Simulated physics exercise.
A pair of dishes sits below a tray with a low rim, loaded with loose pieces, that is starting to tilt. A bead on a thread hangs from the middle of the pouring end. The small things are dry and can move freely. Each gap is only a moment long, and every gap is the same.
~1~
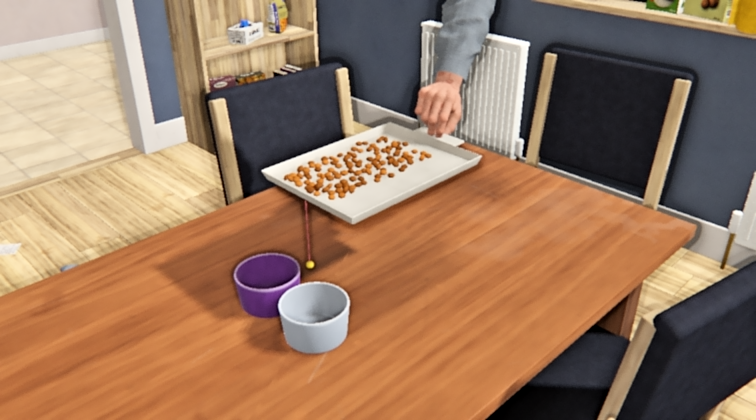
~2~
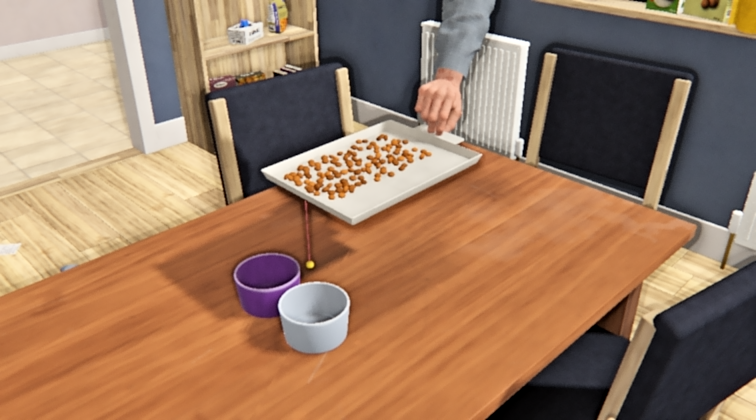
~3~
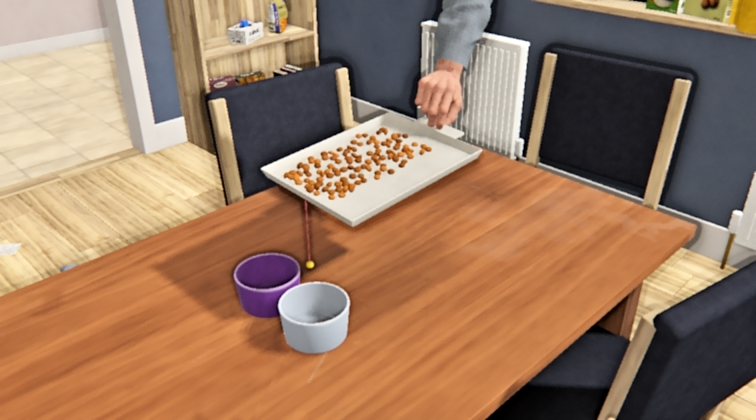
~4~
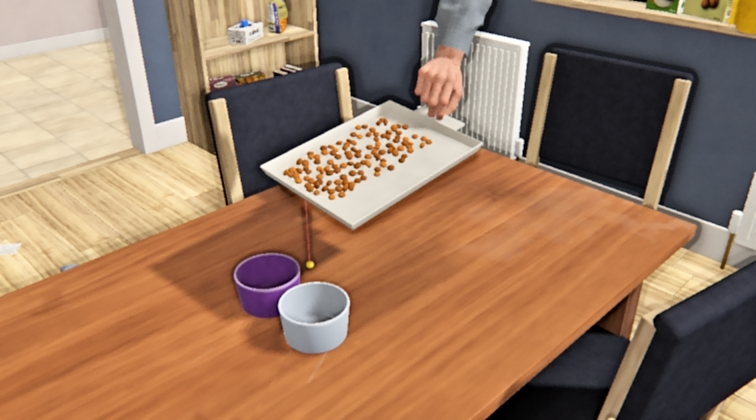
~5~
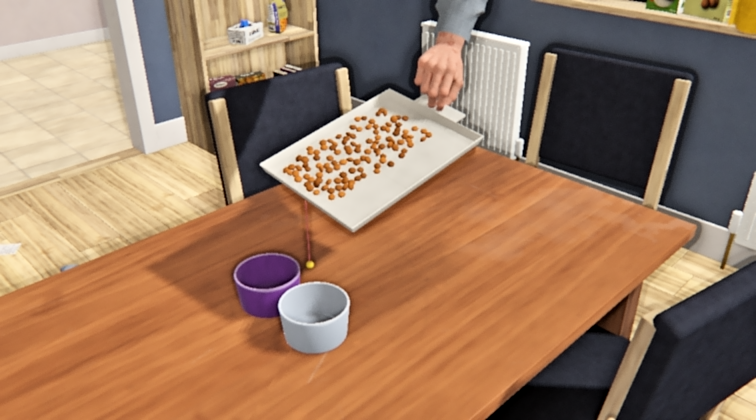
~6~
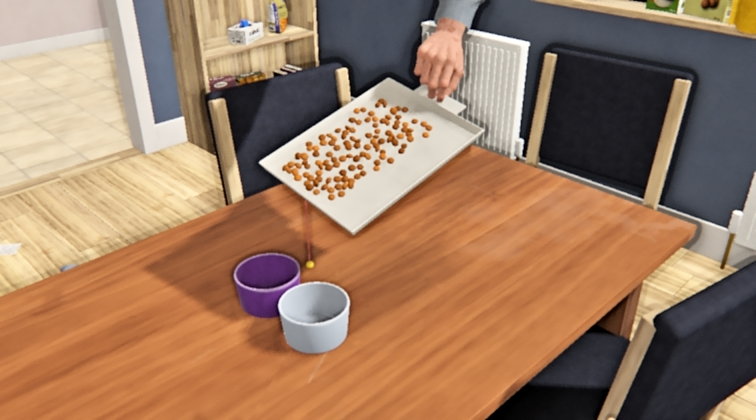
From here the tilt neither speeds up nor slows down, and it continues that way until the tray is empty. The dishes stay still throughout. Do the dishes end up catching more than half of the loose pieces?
No.
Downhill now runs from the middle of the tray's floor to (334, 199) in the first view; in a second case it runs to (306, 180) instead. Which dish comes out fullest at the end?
One gives the rightmost dish and two gives the leftmost dish.
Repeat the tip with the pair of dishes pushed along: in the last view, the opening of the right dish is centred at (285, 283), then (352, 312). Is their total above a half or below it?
In order, they'd catch a minor share, and next a major share.
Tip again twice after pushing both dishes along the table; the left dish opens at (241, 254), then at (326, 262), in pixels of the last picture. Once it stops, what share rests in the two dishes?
Close to 0 in a hundred, then close to 40 in a hundred.
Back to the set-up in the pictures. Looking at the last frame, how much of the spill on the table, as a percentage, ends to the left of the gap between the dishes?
Estimate: About 0 per cent.
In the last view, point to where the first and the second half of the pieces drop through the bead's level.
I'd say close to (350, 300) at first and close to (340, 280) later on.
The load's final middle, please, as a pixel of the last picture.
Close to (336, 338) in the last picture.
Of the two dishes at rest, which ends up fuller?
Once things settle, the right of the two ends up fuller.
Soon after the last picture, tray tipped steeply; nearly all on the tray; a small part in the air.
A little later, tray tipped right over; a small part on the tray; about a third in the right dish; about half outside both; a small part in the air.
Later still, tray tipped past a quarter turn; about a third in the right dish; about two thirds outside both.
At rest, tray tipped past a quarter turn; about a third in the right dish; none in the left dish; about two thirds outside both.
